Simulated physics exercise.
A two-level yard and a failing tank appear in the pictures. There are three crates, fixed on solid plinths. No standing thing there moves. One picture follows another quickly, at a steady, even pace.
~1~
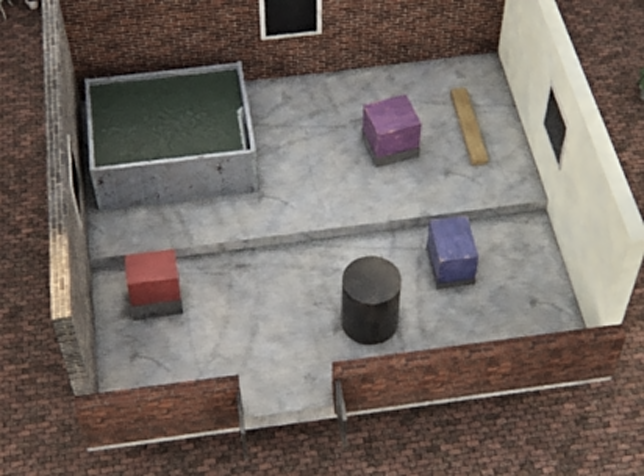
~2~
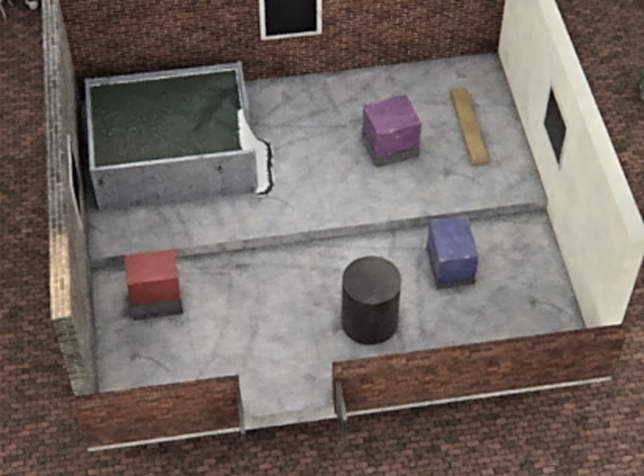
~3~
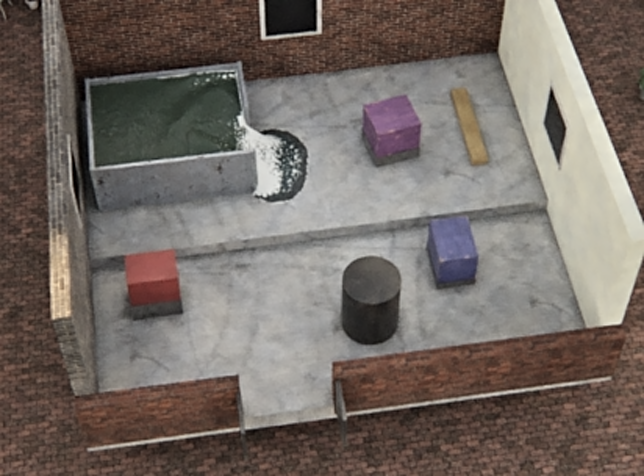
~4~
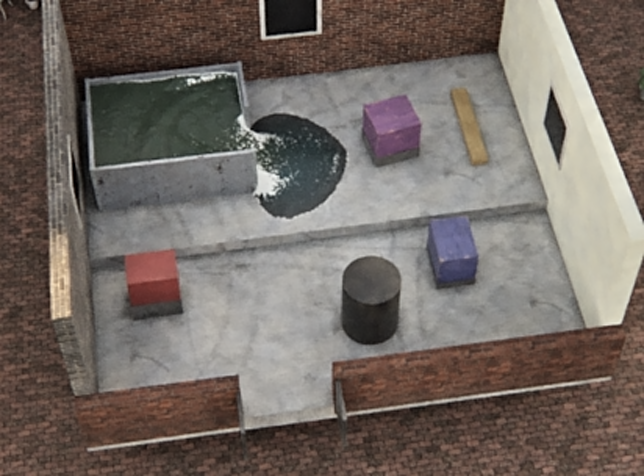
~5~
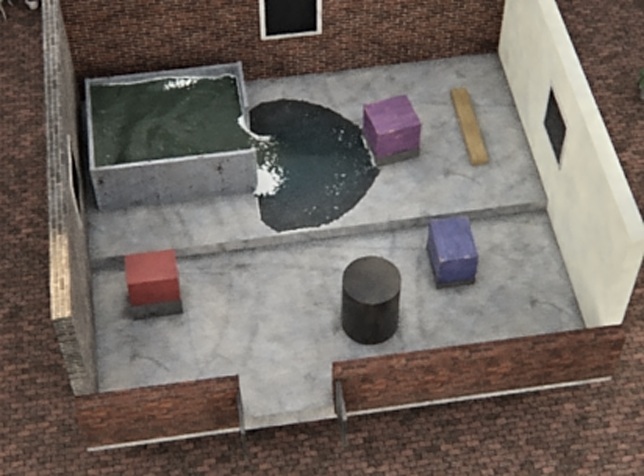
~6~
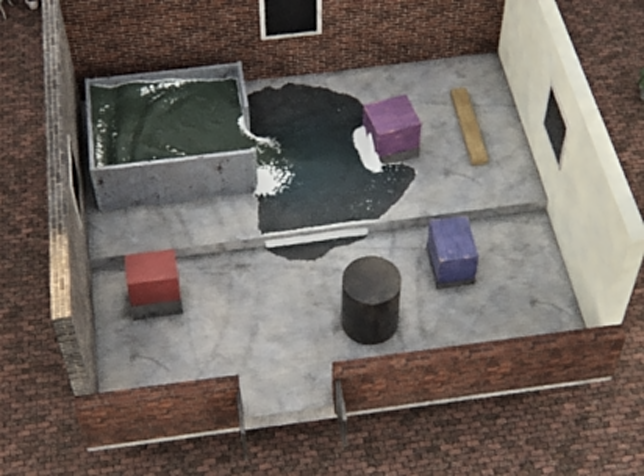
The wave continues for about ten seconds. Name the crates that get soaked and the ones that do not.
The purple crate gets soaked; the red crate does not get soaked; the blue crate gets soaked.
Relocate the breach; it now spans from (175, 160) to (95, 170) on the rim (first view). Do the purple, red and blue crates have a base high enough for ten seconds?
Going through them, the purple crate is never reached, the red crate gets reached and the blue crate gets reached.
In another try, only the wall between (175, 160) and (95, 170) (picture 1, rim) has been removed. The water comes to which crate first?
The red crate.
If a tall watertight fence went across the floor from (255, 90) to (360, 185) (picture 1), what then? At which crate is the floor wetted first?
Looks like the blue-painted one.
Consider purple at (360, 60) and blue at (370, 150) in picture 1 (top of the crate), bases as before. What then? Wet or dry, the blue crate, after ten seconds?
Well, the blue one goes wet in the end.
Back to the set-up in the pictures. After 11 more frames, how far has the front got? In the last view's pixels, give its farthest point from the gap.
Estimated pixel: (581, 345).
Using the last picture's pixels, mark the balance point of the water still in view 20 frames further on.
That puts it at around (317, 184).
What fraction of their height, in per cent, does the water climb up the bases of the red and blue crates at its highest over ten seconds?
60 and 240 %, roughly.
A moment on, water covers 35 % of the floor; the purple crate water round its plinth, the red crate not reached, the blue crate water round its plinth.
Next, water covers 45 % of the floor; the purple crate water round its plinth, the red crate not reached, the blue crate water round its plinth.
Then, water covers 60 % of the floor; the purple crate water round its plinth, the red crate not reached, the blue crate water round its plinth.
Later, water covers 85 % of the floor; the purple crate water round its plinth, the red crate water round its plinth, the blue crate water round its plinth.
In the end, water covers 90 % of the floor; the purple crate was topped, the red crate stayed above the water, the blue crate was topped.
